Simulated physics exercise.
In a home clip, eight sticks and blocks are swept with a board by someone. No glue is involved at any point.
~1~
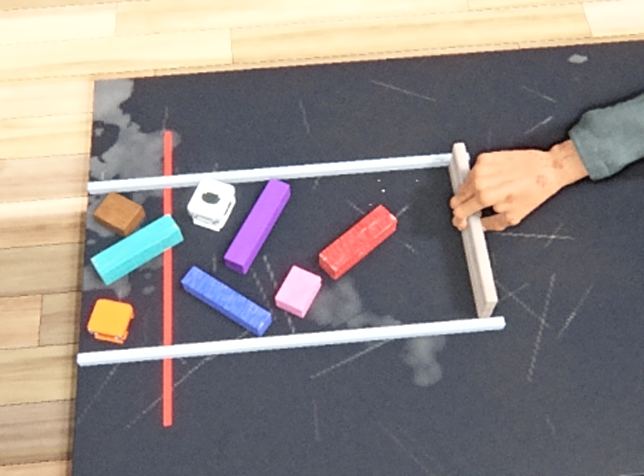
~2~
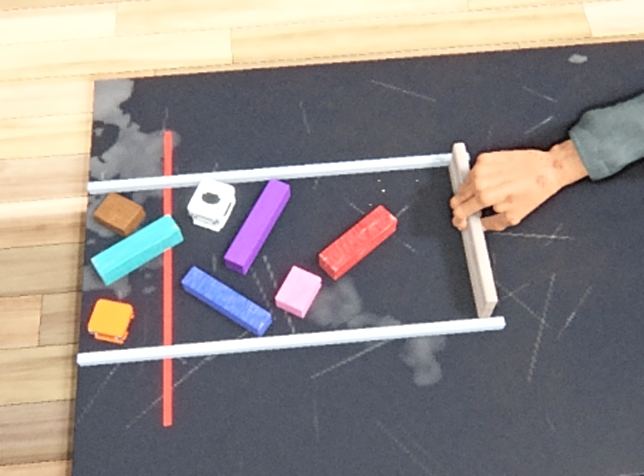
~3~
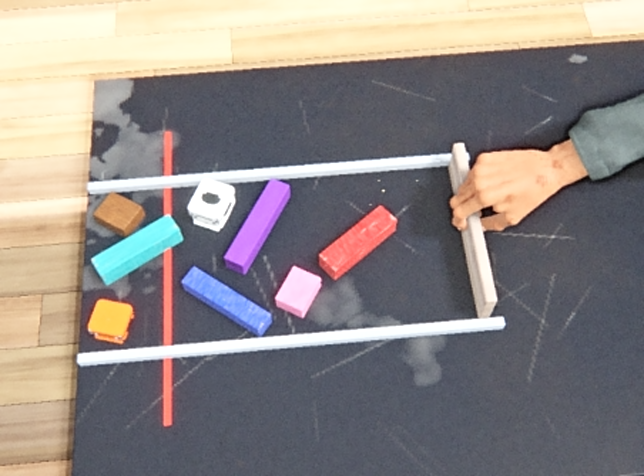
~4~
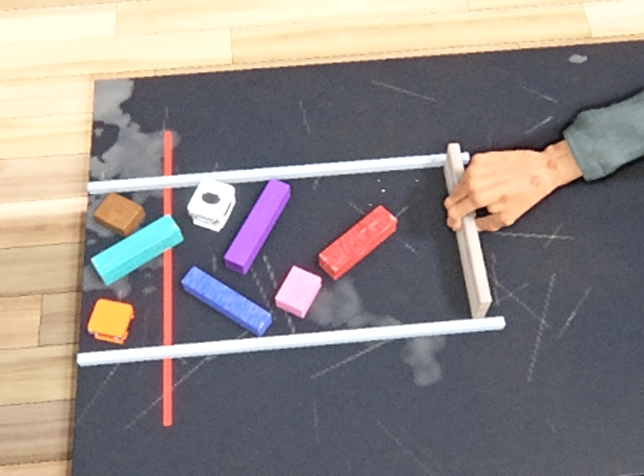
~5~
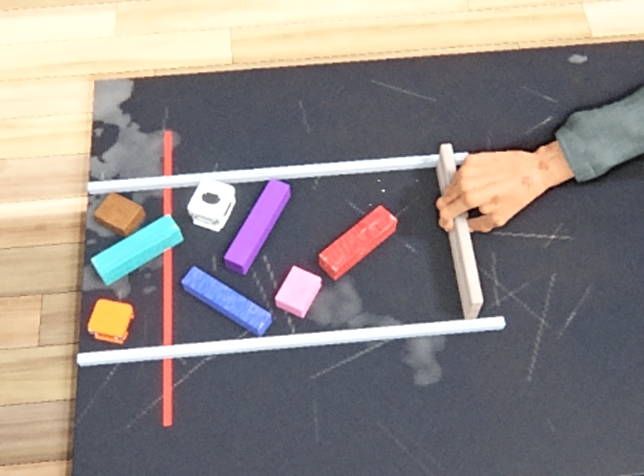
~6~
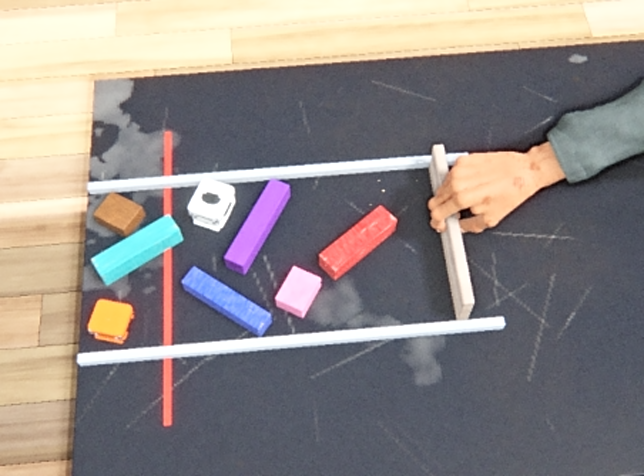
To begin with, a hand holds a pale board upright across two light rails on a dark surface, with eight colourful sticks and blocks lying to its left around a red strip. The hand then slides the board slightly left along the rails, while the sticks and blocks stay still.
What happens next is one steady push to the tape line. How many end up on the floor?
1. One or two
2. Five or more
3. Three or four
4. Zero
Answer: 1.
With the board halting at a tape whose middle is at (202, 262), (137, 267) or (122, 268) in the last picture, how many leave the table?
First 0, then 4, then 5.
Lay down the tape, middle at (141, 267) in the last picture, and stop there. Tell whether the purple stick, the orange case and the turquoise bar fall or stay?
Well, the purple stick stays where it is, the orange case comes off, and the turquoise bar? It comes off.
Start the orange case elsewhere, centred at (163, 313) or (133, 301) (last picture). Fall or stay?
In that order, it holds on; is kept.
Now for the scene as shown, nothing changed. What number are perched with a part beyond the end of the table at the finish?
That'd be 2.
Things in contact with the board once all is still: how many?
So the total is 2.
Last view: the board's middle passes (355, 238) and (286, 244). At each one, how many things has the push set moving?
Answer - first 2, then 4.
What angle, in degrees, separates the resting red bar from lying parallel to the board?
I'd say it's about 0° out of line.
A little later, none off yet; orange case at rest near (113, 322); brown block at rest near (119, 215); turquoise bar at rest near (138, 250).
When it is over, the number that fall off is one or two; down, brown block.
